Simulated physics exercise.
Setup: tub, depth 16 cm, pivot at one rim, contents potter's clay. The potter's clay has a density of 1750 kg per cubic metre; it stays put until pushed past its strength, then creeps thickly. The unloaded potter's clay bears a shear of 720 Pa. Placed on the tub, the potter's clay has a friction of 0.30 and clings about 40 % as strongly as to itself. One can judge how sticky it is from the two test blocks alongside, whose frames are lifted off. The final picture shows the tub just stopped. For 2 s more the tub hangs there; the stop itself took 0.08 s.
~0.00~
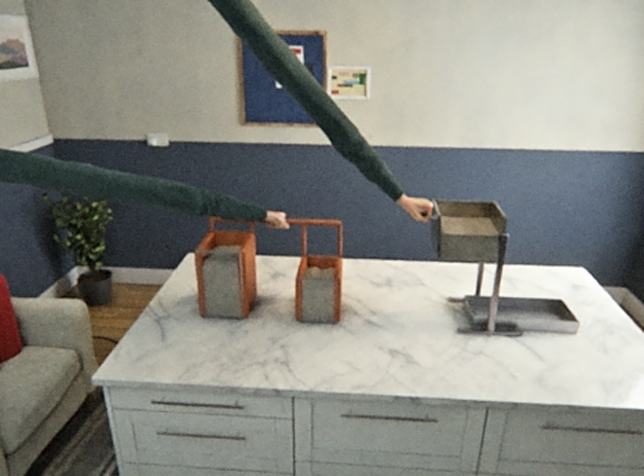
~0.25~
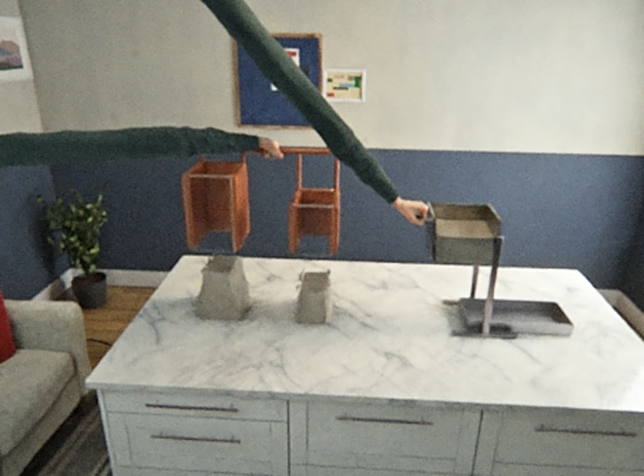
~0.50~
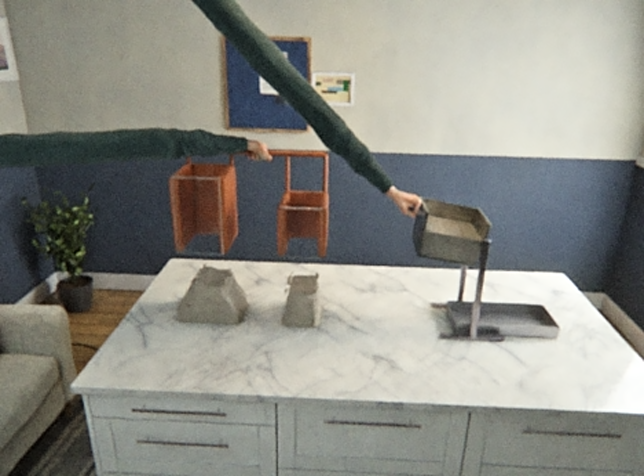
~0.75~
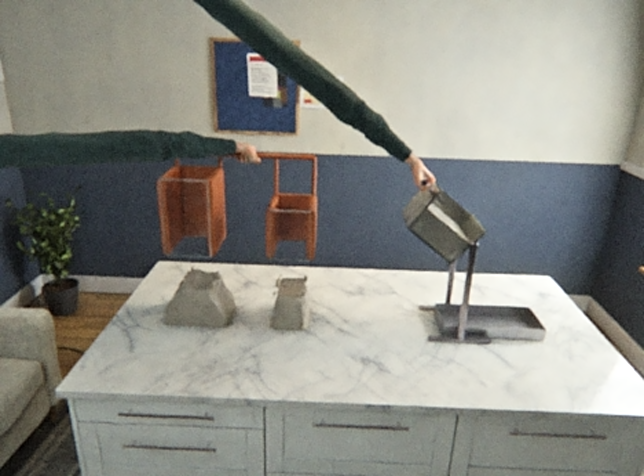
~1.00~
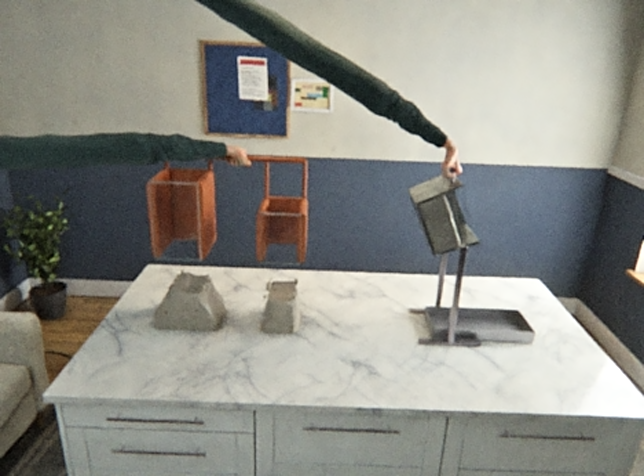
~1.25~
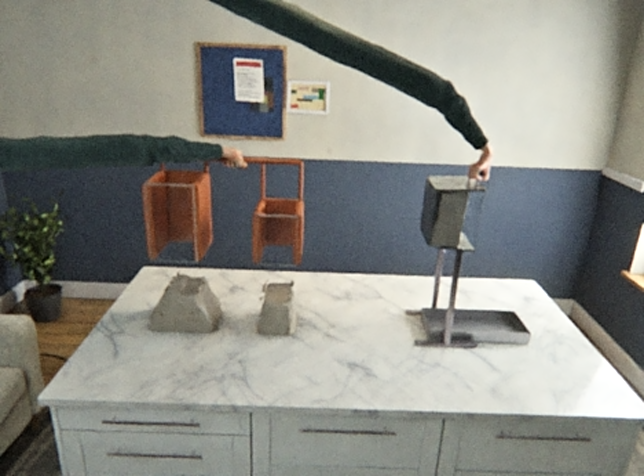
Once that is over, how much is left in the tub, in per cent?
43 %.
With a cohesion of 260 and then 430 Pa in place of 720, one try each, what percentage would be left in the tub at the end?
In turn about 45 %, 45 %.
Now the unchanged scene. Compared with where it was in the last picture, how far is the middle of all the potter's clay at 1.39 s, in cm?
I'd estimate roughly 4 centimetres.
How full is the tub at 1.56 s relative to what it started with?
Some 75 per cent.
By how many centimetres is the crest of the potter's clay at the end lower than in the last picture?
Roughly 11 cm.
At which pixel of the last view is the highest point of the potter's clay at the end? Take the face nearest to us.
The highest point sits at around (447, 224).
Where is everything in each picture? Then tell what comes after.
In the first picture, handle-side rim at (441, 216), tilt 0 degrees; highest point of the potter's clay at (476, 234); test blocks 25 cm, 16 cm high (left to right).
In the second picture, handle-side rim at (436, 219), tilt 0 degrees; highest point of the potter's clay at (471, 237); test blocks 21 cm, 16 cm high (left to right).
In the third picture, handle-side rim at (429, 213), tilt 9 degrees; highest point of the potter's clay at (428, 231); test blocks 17 cm, 16 cm high (left to right).
In the fourth picture, handle-side rim at (440, 194), tilt 38 degrees; highest point of the potter's clay at (429, 209); test blocks 17 cm, 16 cm high (left to right).
In the fifth picture, handle-side rim at (462, 187), tilt 67 degrees; highest point of the potter's clay at (444, 196); test blocks 17 cm, 16 cm high (left to right).
In the sixth picture, handle-side rim at (485, 192), tilt 91 degrees; highest point of the potter's clay at (447, 194); test blocks 17 cm, 16 cm high (left to right).
By 1.39 s, the tub is at 91 degrees and holds 100 %.
By 1.56 s, the tub is at 91 degrees and holds 77 %.
By 1.73 s, the tub is at 91 degrees and holds 45 %.
By 1.90 s, the tub is at 91 degrees and holds 43 %.
By 3.25 s, at the end, the tub is at 91 degrees and holds 43 %.
